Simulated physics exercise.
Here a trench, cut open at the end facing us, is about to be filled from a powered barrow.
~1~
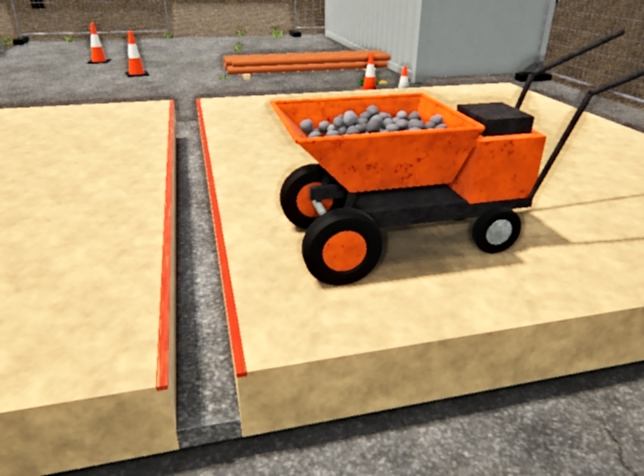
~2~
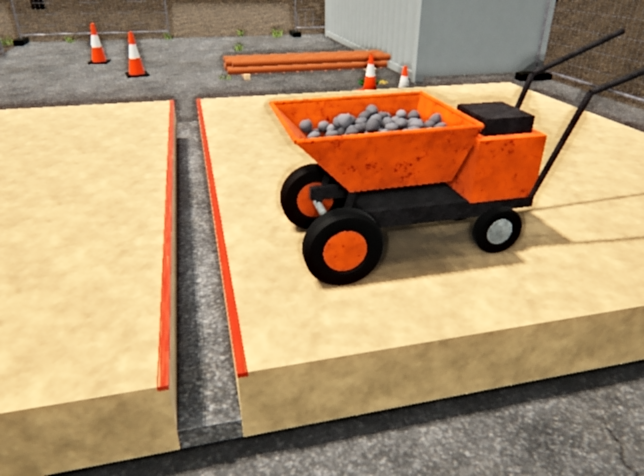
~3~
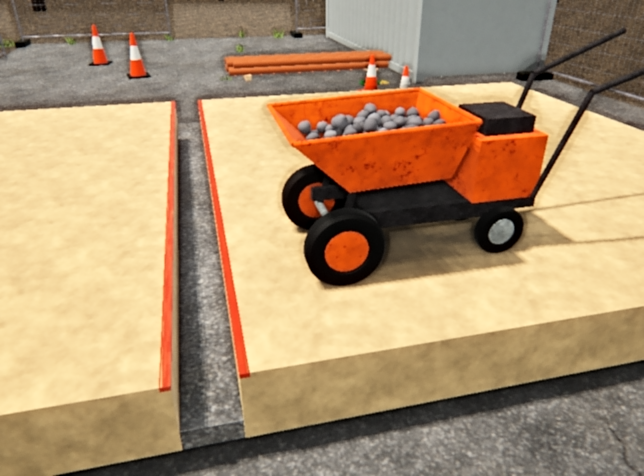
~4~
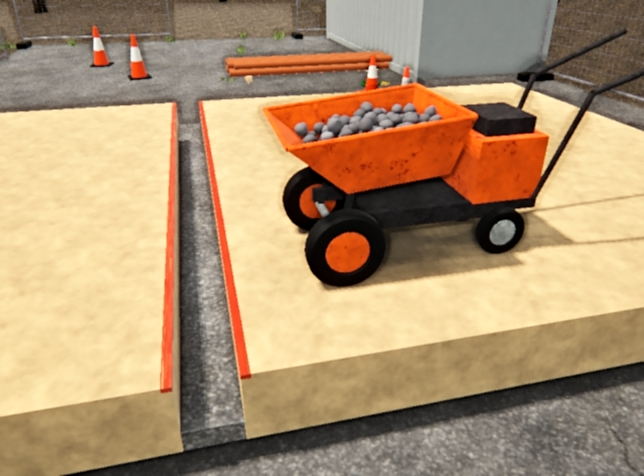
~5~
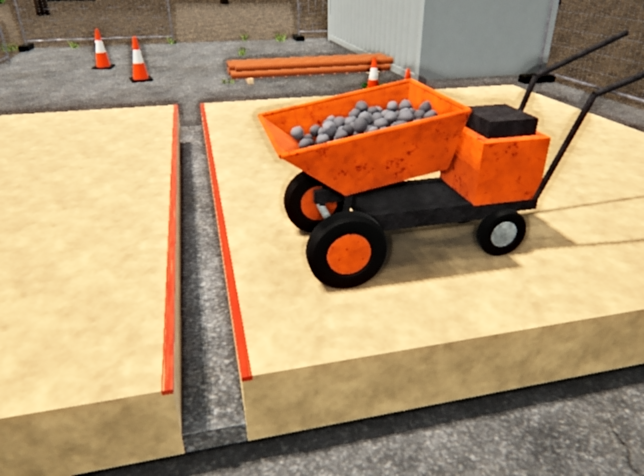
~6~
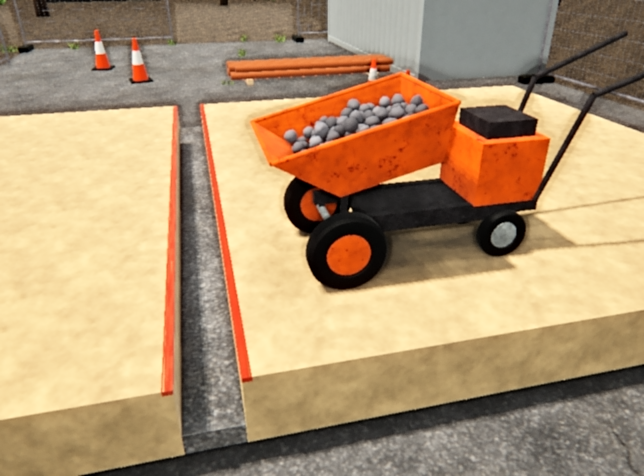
The orange skip of cobbles on the barrow tilts gradually forward, its left lip lowering.
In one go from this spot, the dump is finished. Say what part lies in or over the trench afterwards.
The trench is going to be left with upwards of half the load.
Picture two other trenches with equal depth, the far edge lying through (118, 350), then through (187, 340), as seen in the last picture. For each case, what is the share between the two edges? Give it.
Result, try 1: 100 in a hundred; try 2: 60 in a hundred.
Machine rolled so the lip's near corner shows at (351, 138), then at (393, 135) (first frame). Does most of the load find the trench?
At the earlier place the greater portion ends between the edges, at the later place the lesser portion.
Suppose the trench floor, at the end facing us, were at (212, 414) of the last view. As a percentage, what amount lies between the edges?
It works out to some 80 percent.
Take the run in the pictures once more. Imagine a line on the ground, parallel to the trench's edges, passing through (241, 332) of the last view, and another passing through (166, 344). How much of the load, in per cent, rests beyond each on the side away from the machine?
Respectively 100 and 20 percent.
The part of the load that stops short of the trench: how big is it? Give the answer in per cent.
About 0 per cent.
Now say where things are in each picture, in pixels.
The first frame shows lip of the skip at (298, 142), level; top of the load at (393, 131), round cobbles; first edge of the trench at (234, 327); far edge at (163, 337), the trench under half as wide as the skip, and about as deep as wide.
The second frame shows lip of the skip at (296, 142), level; top of the load at (392, 130).
The third frame shows lip of the skip at (294, 145), tipped barely; top of the load at (390, 129).
The fourth frame shows lip of the skip at (288, 150), tipped barely; top of the load at (387, 127).
The fifth frame shows lip of the skip at (281, 157), tipped a little; top of the load at (397, 129).
The sixth frame shows lip of the skip at (272, 164), tipped a little; top of the load at (389, 125); first edge of the trench at (239, 332); far edge at (168, 343).
Soon, skip tipped steeply; all in the skip.
A while on, skip tipped steeply; about two thirds in the skip; about a quarter in or heaped over the trench; a stray few beyond it; a stray few falling.
Towards the end, skip tipped right over; a stray few in the skip; most in or heaped over the trench; about a quarter beyond it.
Finally, skip tipped right over; most in or heaped over the trench; about a quarter beyond it.
